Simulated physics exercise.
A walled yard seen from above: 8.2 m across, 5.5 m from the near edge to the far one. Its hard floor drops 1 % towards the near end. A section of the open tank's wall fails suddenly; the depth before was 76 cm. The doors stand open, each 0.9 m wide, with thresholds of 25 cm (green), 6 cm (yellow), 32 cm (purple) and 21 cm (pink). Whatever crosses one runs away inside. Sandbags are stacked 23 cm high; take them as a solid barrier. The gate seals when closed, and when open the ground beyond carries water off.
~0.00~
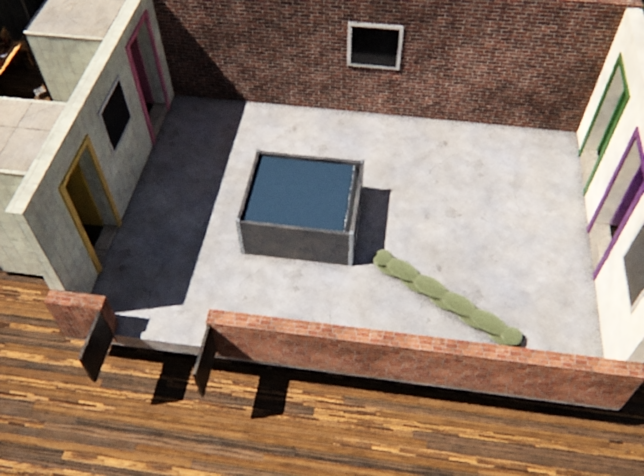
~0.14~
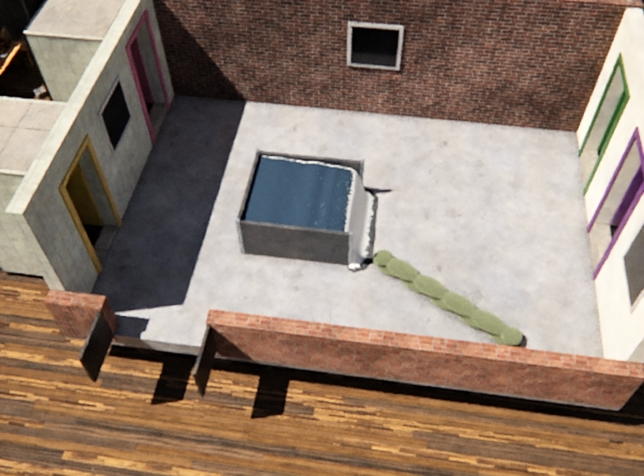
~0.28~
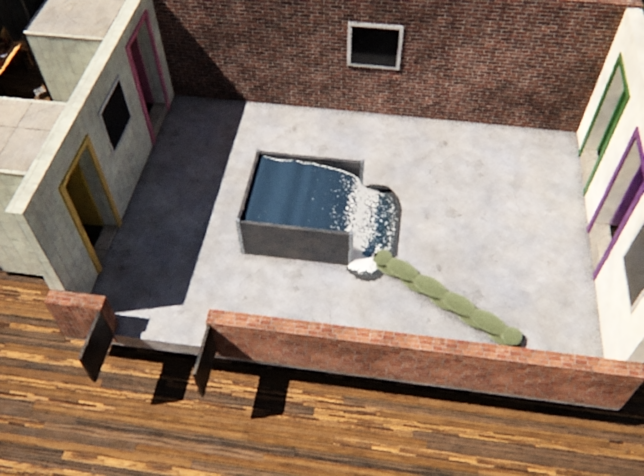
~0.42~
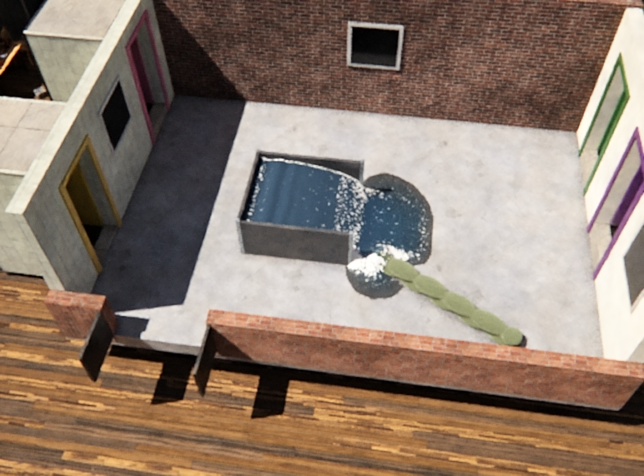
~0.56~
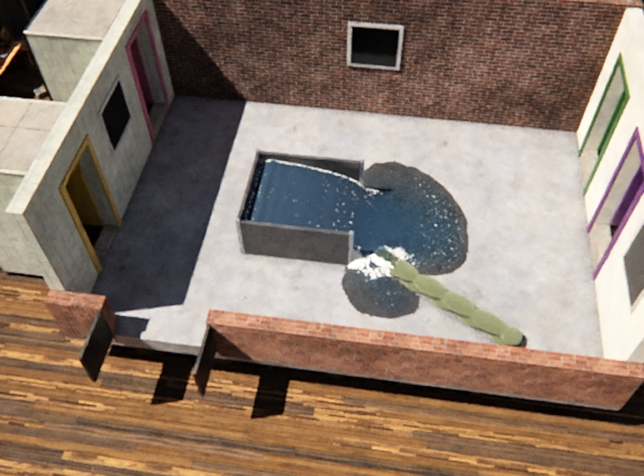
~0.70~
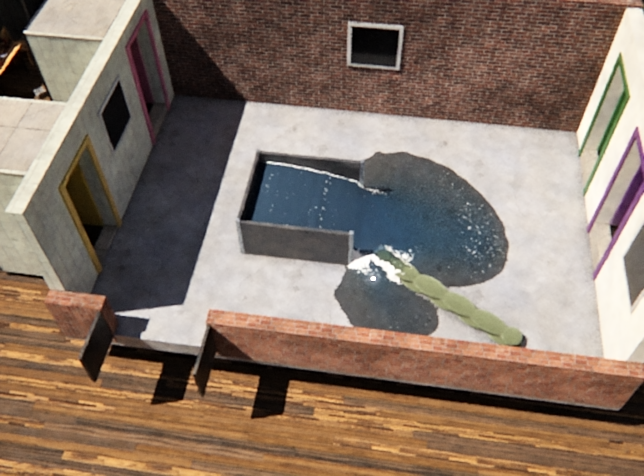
Water bursts from the right side of an open tank and spreads around green sandbags.
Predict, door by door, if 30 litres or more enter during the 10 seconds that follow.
Door by door: At the green door it stays under the limit; at the yellow door it keeps below the limit; at the purple door it keeps below the limit; at the pink door it stays under the limit.
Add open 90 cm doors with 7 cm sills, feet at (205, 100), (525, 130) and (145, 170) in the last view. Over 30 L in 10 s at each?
In that order: Below, past it, not over.
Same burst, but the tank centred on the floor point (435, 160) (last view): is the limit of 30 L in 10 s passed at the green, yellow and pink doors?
Against that limit: Green past it, yellow under, pink below.
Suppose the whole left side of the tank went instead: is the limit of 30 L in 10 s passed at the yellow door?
Against that limit: Yellow above.
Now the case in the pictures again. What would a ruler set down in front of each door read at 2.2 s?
Depths in cm: Green 23, yellow 0, purple 27, pink 0.
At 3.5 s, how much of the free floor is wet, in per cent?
Some 50 per cent of it.
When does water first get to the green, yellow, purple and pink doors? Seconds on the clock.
Arrival: Green 1.6 s, yellow 8.0 s, purple 1.1 s, pink 8.0 s.
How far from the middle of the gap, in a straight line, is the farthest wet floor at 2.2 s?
Some 5.0 m out.
After 1.4 s water covers 35 % of the floor and is deepest (38 cm) near (371, 259); green door not reached, yellow door not reached, purple door 30 cm at the sill, 0 L in, pink door not reached.
After 2.2 s water covers 45 % of the floor and is deepest (30 cm) near (598, 383); green door 23 cm at the sill, 0 L in, yellow door not reached, purple door 27 cm at the sill, 0 L in, pink door not reached.
After 3.5 s water covers 50 % of the floor and is deepest (27 cm) near (513, 361); green door 20 cm at the sill, 0 L in, yellow door not reached, purple door 16 cm at the sill, 0 L in, pink door not reached.
After 6.0 s water covers 65 % of the floor and is deepest (14 cm) near (558, 327); green door 8 cm at the sill, 0 L in, yellow door not reached, purple door 9 cm at the sill, 0 L in, pink door not reached.
After 10.0 s water covers 90 % of the floor and is deepest (10 cm) near (549, 377); green door 5 cm at the sill, 0 L in, yellow door 5 cm at the sill, 1 L in, purple door 8 cm at the sill, 0 L in, pink door 6 cm at the sill, 0 L in.
